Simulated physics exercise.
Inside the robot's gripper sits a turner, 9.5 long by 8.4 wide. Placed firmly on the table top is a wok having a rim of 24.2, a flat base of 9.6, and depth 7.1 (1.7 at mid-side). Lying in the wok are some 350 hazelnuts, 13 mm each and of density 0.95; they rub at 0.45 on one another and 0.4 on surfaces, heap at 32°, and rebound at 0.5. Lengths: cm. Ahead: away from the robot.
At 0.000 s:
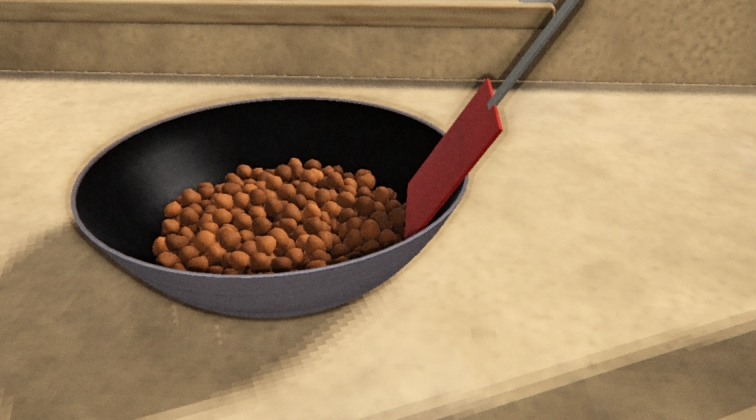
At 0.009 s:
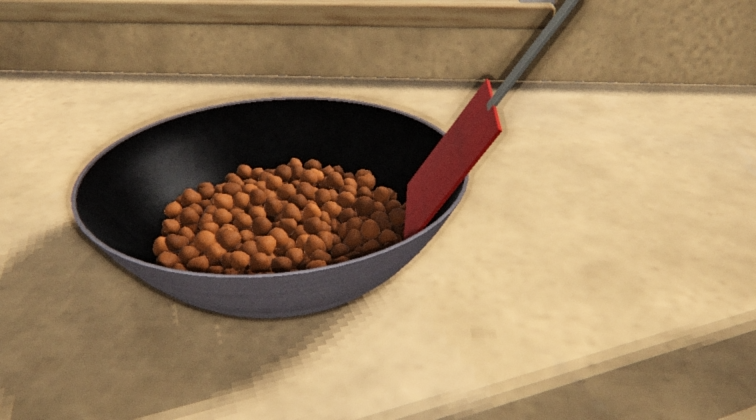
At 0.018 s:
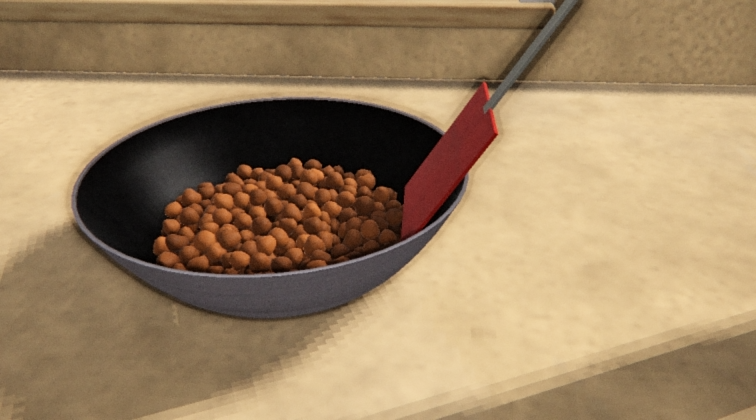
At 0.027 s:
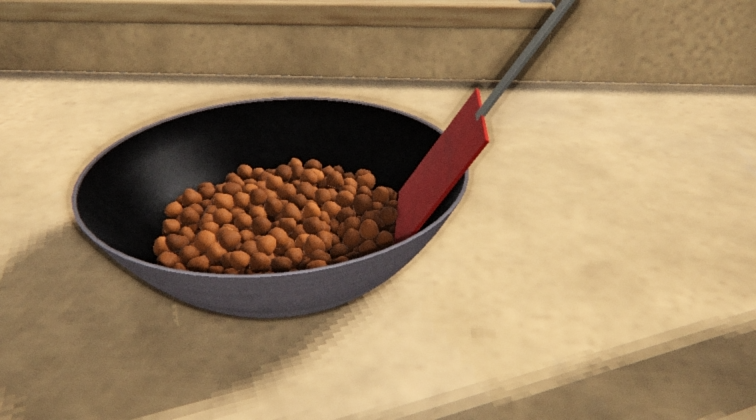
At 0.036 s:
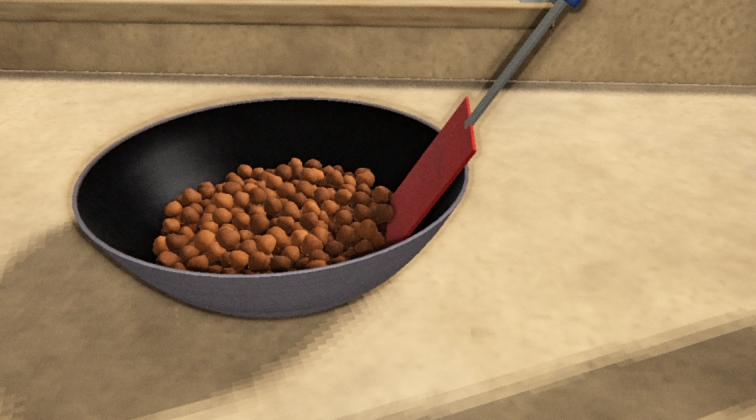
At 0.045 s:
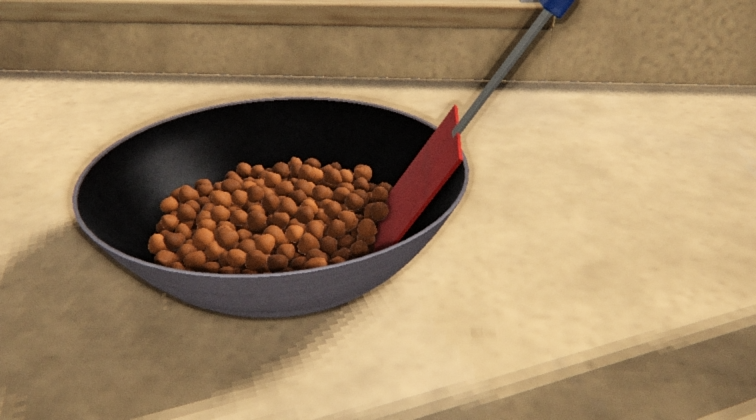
Dark wok of round brown nuts sitting on a pale counter while a red turner slides slightly left, nudging the pile.
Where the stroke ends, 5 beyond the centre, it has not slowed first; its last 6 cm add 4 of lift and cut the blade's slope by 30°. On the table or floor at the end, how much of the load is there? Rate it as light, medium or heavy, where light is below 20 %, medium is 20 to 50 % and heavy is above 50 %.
Rating: Light.
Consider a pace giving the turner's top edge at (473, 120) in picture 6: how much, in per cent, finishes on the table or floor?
Roughly 0 per cent.
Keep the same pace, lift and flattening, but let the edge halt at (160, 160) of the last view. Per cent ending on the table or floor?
Around 40 percent.
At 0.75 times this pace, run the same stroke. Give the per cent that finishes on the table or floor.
The share would be near 0 in a hundred.
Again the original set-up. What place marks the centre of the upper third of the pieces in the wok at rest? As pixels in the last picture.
It is centred around (172, 193).
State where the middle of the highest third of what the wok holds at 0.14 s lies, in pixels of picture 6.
It is centred at roughly (196, 192).
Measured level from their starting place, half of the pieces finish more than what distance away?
Roughly 4 centimetres.
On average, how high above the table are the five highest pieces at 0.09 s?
Roughly 8 centimetres.
After 0.09 s, sloping 58°, highest piece 8 above the table; 349 in the wok.
After 0.14 s, sloping 46°, highest piece 12 above the table; 344 in the wok, 5 on the blade or in flight.
After 0.37 s, sloping 28°, highest piece 13 above the table; 327 in the wok, 8 on the table or floor, 14 on the blade or in flight.
After 1.42 s, sloping 28°, highest piece 7 above the table; 326 in the wok, 23 on the table or floor.
At rest, 326 in the wok, 23 on the table or floor. That is 7 % on the table or floor.
